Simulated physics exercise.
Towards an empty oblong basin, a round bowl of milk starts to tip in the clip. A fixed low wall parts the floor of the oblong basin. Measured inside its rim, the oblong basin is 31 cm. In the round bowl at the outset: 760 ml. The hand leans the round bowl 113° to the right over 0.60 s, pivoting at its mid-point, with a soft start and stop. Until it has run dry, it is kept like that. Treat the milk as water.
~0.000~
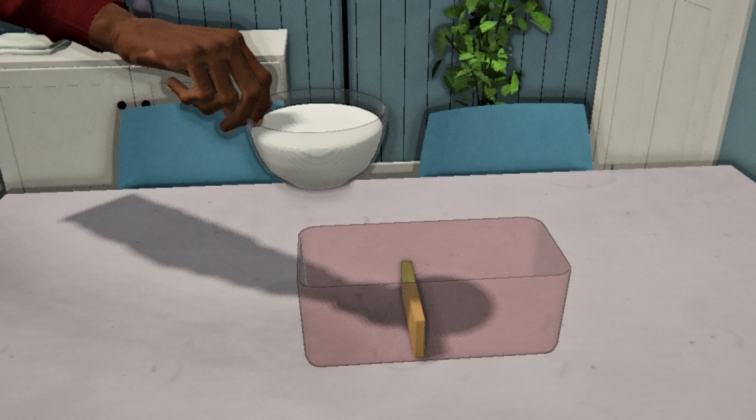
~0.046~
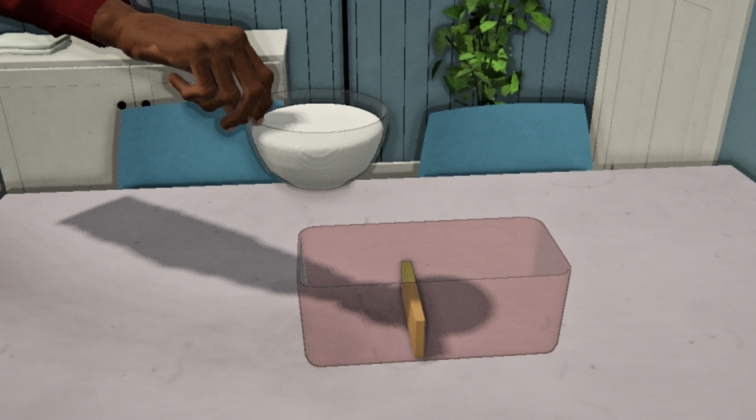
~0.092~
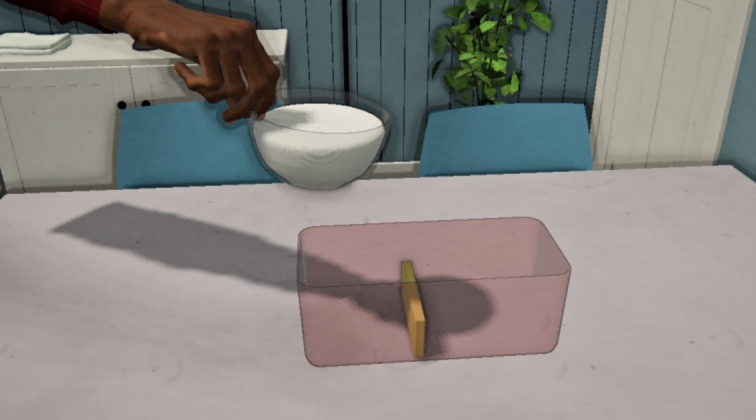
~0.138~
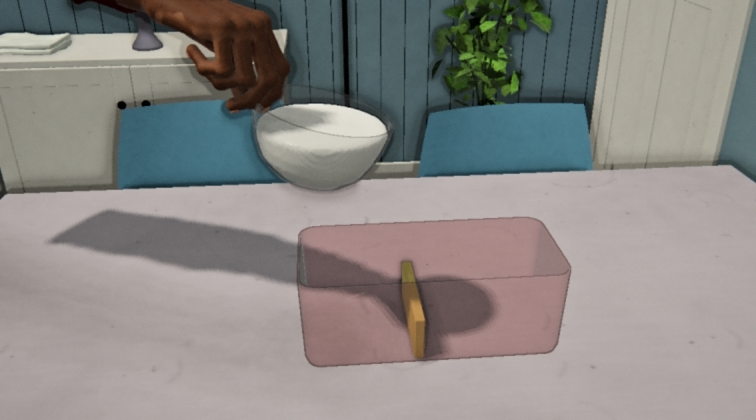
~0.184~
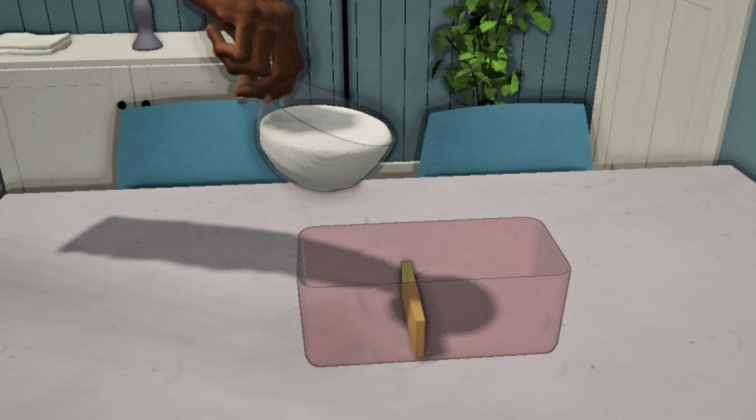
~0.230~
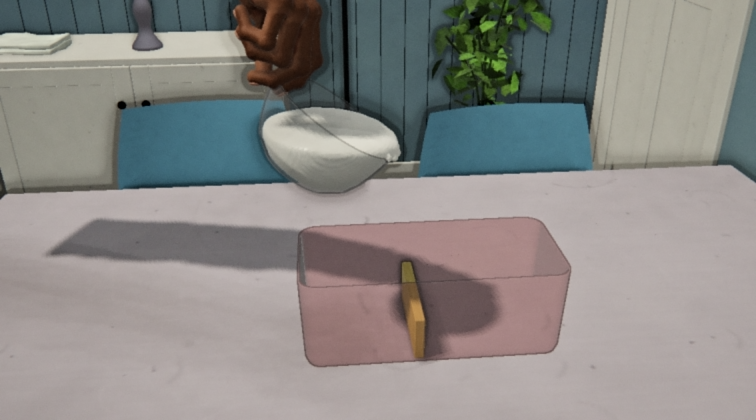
We see a hand beside a clear round bowl of milk above an empty pink oblong basin with an upright yellow divider; the hand leans the bowl rightward, slowly then further, until a little milk passes over its right rim.
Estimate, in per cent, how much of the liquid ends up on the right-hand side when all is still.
58 %.
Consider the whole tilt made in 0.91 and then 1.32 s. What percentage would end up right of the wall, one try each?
Result: 70 per cent, then 80 per cent.
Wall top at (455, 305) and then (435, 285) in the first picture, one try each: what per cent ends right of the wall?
Respectively 30 and 30 %.
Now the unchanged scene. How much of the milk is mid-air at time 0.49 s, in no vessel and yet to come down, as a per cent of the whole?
Around 38 percent.
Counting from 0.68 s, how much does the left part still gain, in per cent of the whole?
About 4 per cent.
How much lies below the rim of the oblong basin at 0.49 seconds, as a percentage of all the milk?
At that time the basin holds about 50 per cent of the liquid.
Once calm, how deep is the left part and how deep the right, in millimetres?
I'd say close to 18 mm on the left, close to 20 mm on the right.
Then, 0.49 s in, the tilt is 104° and 12 per cent is still to pour, 5 is left of the wall and 45 right of it.
Then, 0.68 s in, the tilt is 113° and 0 per cent is still to pour, 36 is left of the wall and 57 right of it.
Then, 0.88 s in, the tilt is 113° and 0 per cent is still to pour, 40 is left of the wall and 58 right of it.
Then, 1.10 s in, the tilt is 113° and 0 per cent is still to pour, 40 is left of the wall and 58 right of it.
Finally, 40 per cent lies left of the wall, 58 right of it and 2 outside.
